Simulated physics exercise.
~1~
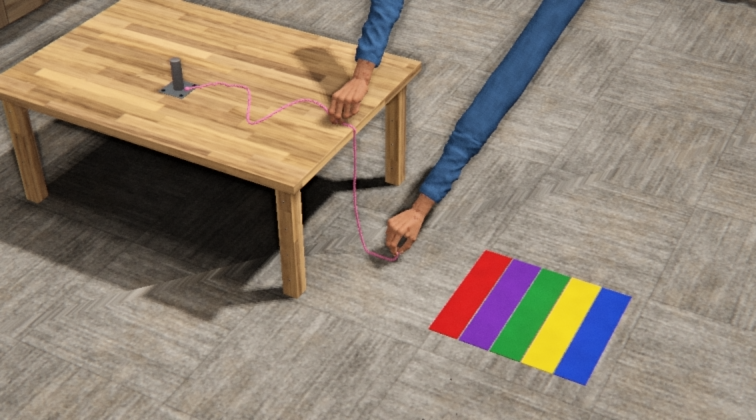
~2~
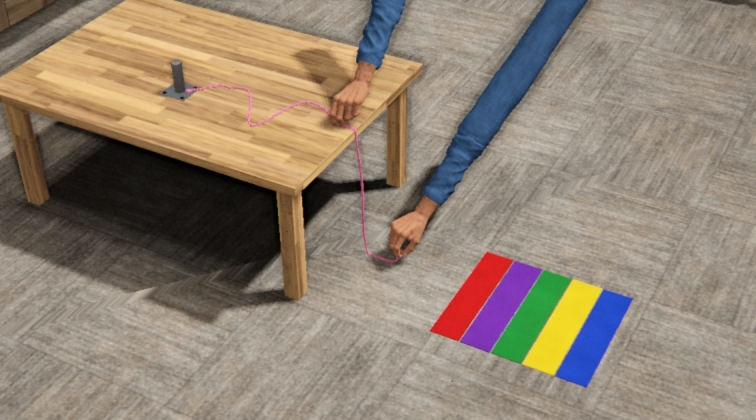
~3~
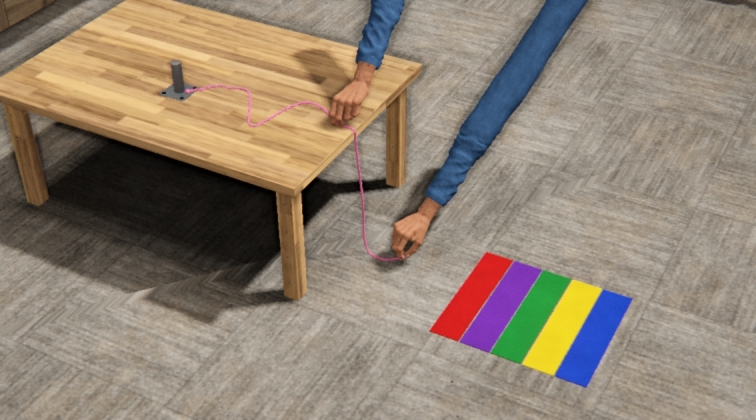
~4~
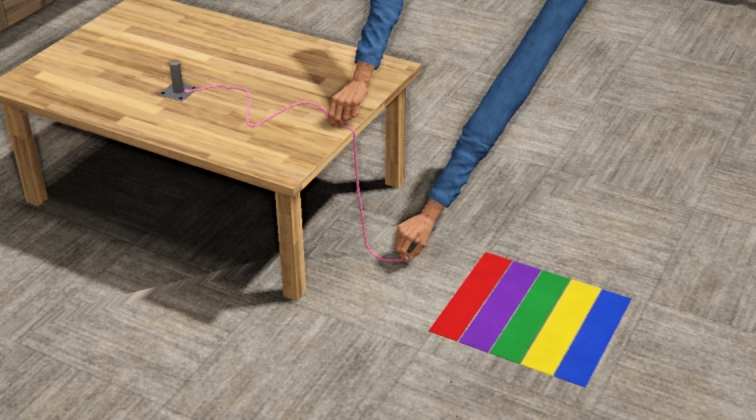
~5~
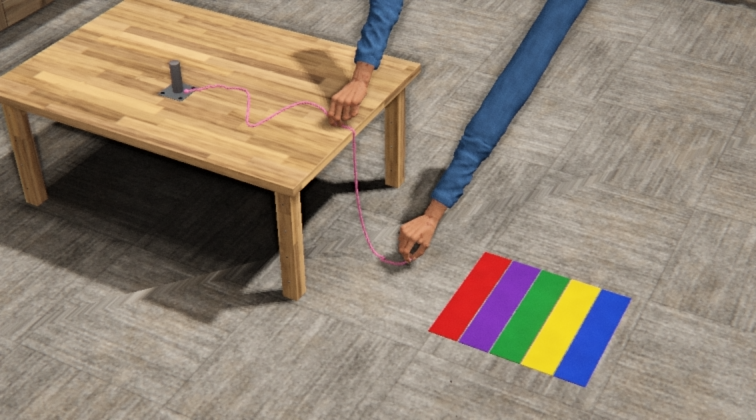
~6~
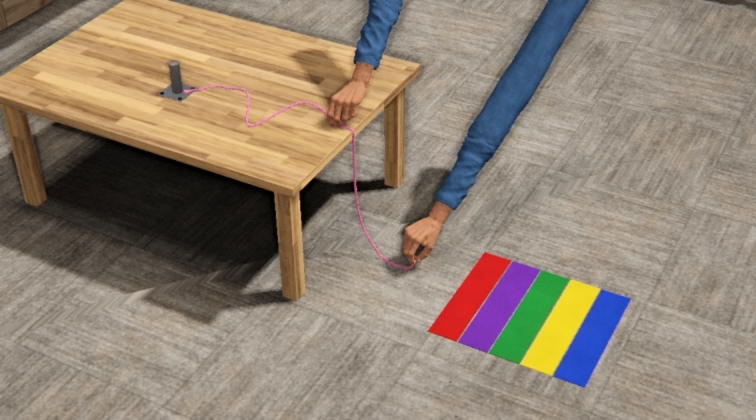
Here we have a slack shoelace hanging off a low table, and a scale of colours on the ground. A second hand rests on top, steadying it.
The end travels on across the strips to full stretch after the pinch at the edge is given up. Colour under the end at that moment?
Blue.
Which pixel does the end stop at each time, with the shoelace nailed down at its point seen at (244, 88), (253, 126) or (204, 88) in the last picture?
First near (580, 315), then near (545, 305), then near (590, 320).
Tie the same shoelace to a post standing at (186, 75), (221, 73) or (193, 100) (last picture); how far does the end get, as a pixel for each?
Near (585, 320), (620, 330) and (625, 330).
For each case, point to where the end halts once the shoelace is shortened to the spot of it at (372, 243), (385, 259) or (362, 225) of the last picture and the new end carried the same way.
The three tries give approximately (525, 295), (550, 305) and (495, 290).
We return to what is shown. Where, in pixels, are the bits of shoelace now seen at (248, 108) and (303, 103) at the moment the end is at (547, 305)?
Point 1 - (270, 119); point 2 - (355, 154).
Soon after, end near (547, 305); over green.
After that, end near (581, 316); over yellow.
At the stop, end near (601, 323); over blue. It gets as far as the blue strip.
